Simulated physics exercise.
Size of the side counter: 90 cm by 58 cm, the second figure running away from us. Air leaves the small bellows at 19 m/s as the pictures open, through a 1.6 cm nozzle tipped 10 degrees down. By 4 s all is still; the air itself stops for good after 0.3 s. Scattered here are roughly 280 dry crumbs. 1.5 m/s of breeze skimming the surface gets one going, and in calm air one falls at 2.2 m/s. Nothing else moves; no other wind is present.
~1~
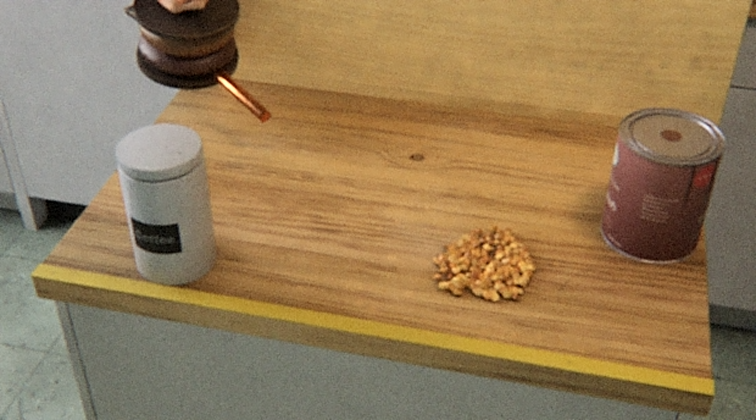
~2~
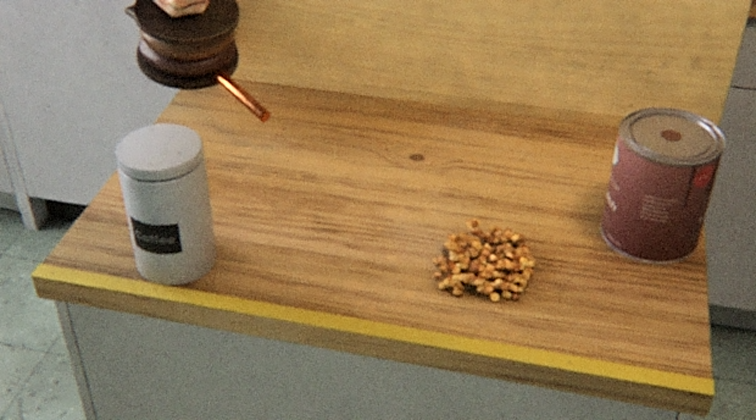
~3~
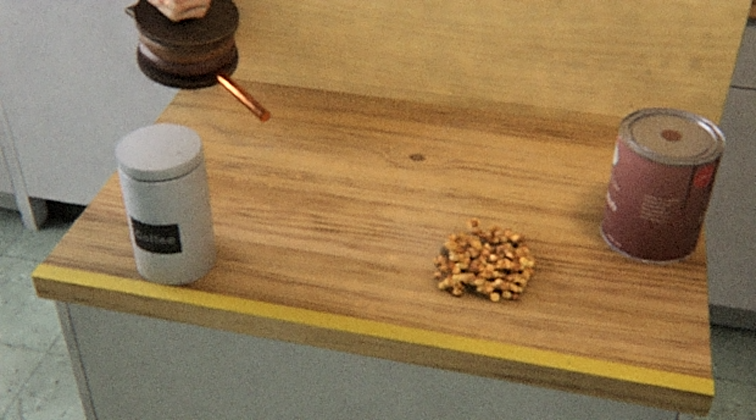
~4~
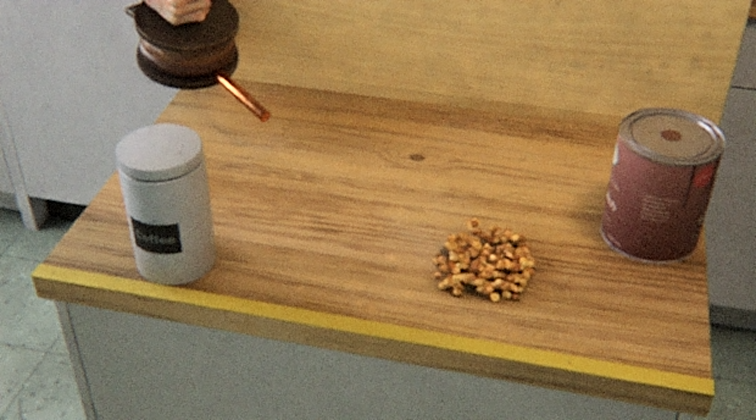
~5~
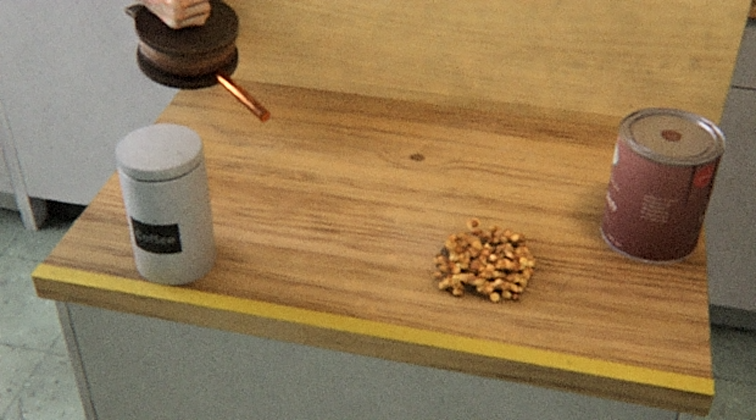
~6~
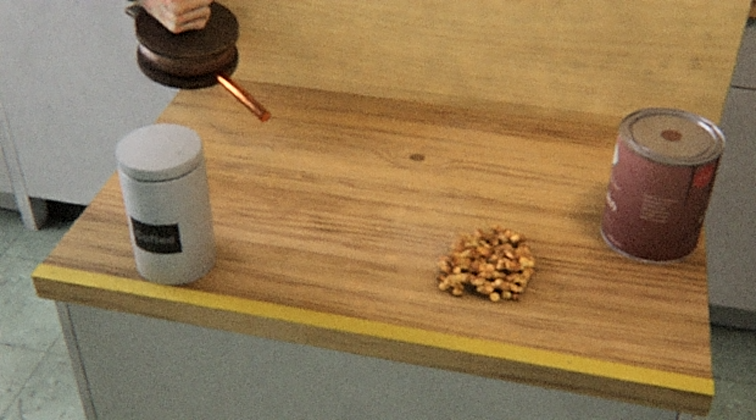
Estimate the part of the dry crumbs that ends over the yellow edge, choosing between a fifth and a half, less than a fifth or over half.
My estimate is between a fifth and a half.
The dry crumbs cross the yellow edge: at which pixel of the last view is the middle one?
At roughly pixel (632, 382).
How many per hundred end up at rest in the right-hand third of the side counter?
About 10 percent.
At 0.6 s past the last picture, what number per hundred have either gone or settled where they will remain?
Some 70 per cent.
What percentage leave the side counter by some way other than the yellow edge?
The share is about 60 %.
Then, 0.6 s after the last picture, 33 % are over the yellow edge; 69 % are gone or lie where they will stay.
Then, 1.0 s after the last picture, 33 % are over the yellow edge; 100 % are gone or lie where they will stay.
Then, 2.0 s after the last picture, 33 % are over the yellow edge; 100 % are gone or lie where they will stay.
Then, 3.8 s after the last picture, at the end, 33 % are over the yellow edge.
